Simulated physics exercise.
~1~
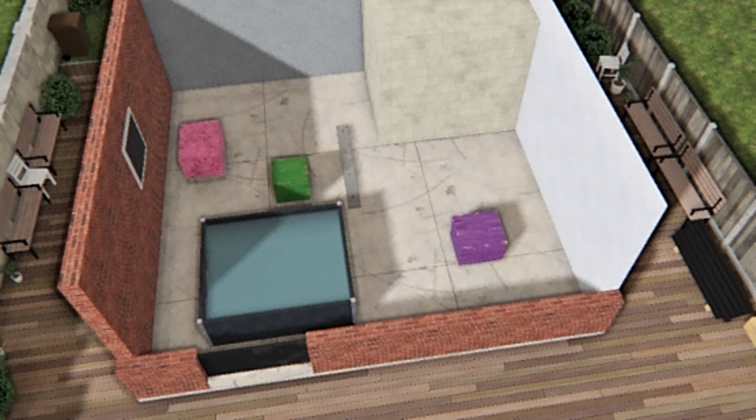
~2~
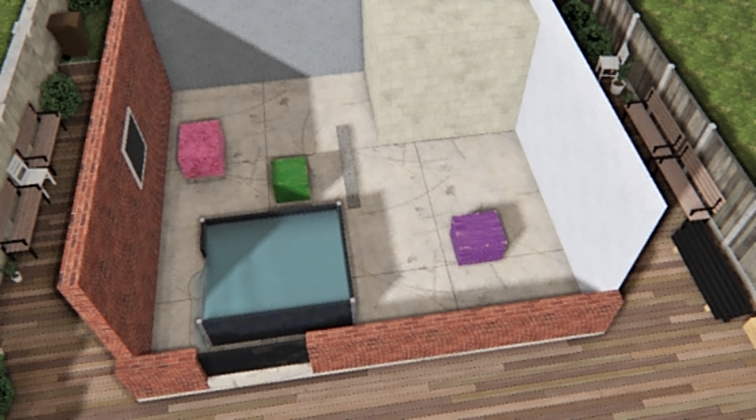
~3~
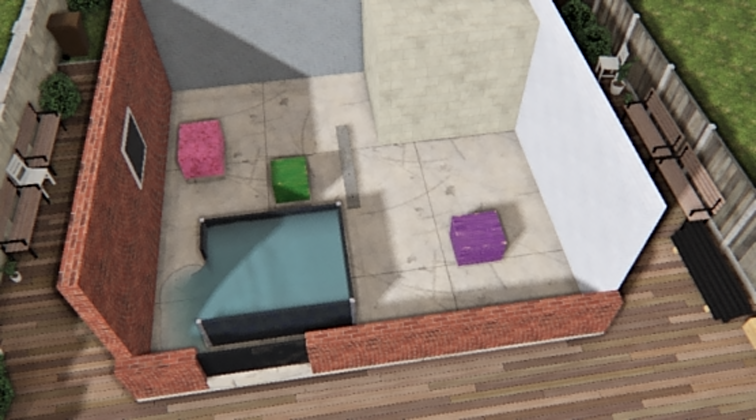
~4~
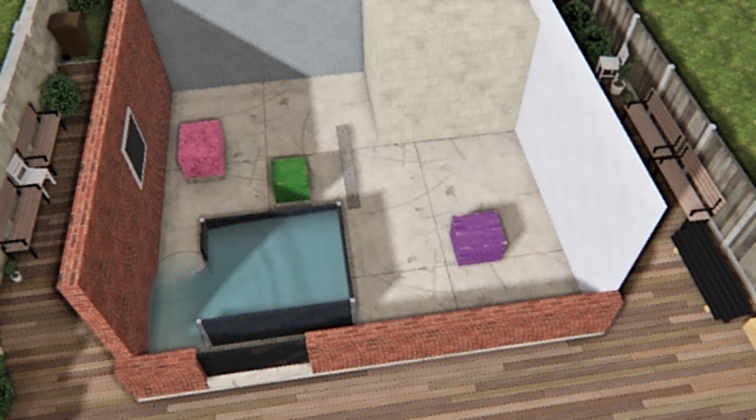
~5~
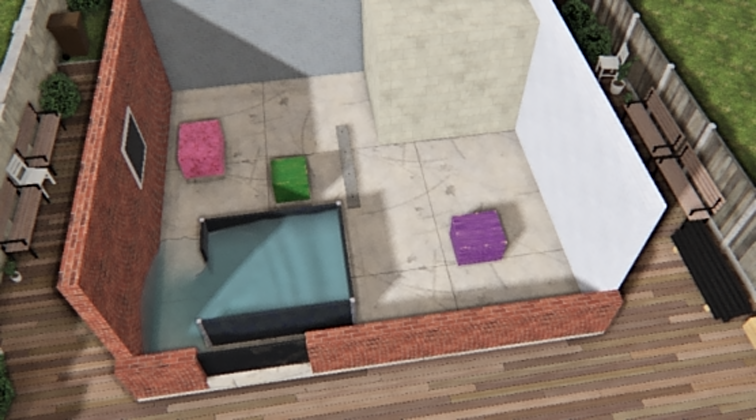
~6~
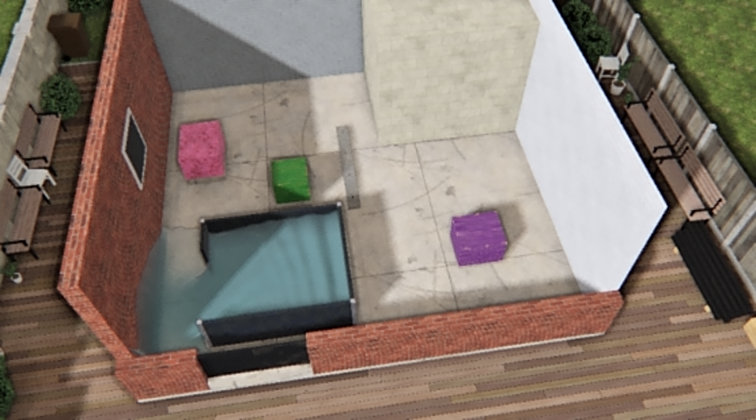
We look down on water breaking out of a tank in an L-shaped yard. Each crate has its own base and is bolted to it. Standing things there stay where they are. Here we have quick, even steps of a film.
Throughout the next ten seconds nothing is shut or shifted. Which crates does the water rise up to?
As I see it, the green crate will not be reached, the pink crate will be reached, the purple crate will be reached.
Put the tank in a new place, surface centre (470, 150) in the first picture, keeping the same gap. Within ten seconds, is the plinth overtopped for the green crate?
Green crate is reached.
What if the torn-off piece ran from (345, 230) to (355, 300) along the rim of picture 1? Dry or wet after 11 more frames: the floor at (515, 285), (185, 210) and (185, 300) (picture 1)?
Going through them in turn: Reached by the flood, then still unsoaked, then still unsoaked.
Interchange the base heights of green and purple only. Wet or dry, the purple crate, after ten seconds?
My guess is that the purple one stays untouched.
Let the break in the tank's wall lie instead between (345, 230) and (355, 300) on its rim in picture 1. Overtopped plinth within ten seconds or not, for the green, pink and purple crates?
Here's how it goes: The green crate is left untouched, the pink crate is left untouched, and the purple crate is swamped.
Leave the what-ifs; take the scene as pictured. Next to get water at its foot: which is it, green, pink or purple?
The answer is the one in pink.
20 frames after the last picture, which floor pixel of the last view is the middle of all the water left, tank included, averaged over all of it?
I would point to (269, 256).
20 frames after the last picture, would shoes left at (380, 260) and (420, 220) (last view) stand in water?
The first place is spared and the second is spared.
A moment on, water covers 15 % of the floor; the green crate not reached, the pink crate water round its plinth, the purple crate not reached.
Next, water covers 30 % of the floor; the green crate water round its plinth, the pink crate water round its plinth, the purple crate not reached.
Then, water covers 60 % of the floor; the green crate water round its plinth, the pink crate water round its plinth, the purple crate water round its plinth.
Later, water covers 85 % of the floor; the green crate water round its plinth, the pink crate water round its plinth, the purple crate water round its plinth.
In the end, water covers 100 % of the floor; the green crate stayed above the water, the pink crate was topped, the purple crate was topped.
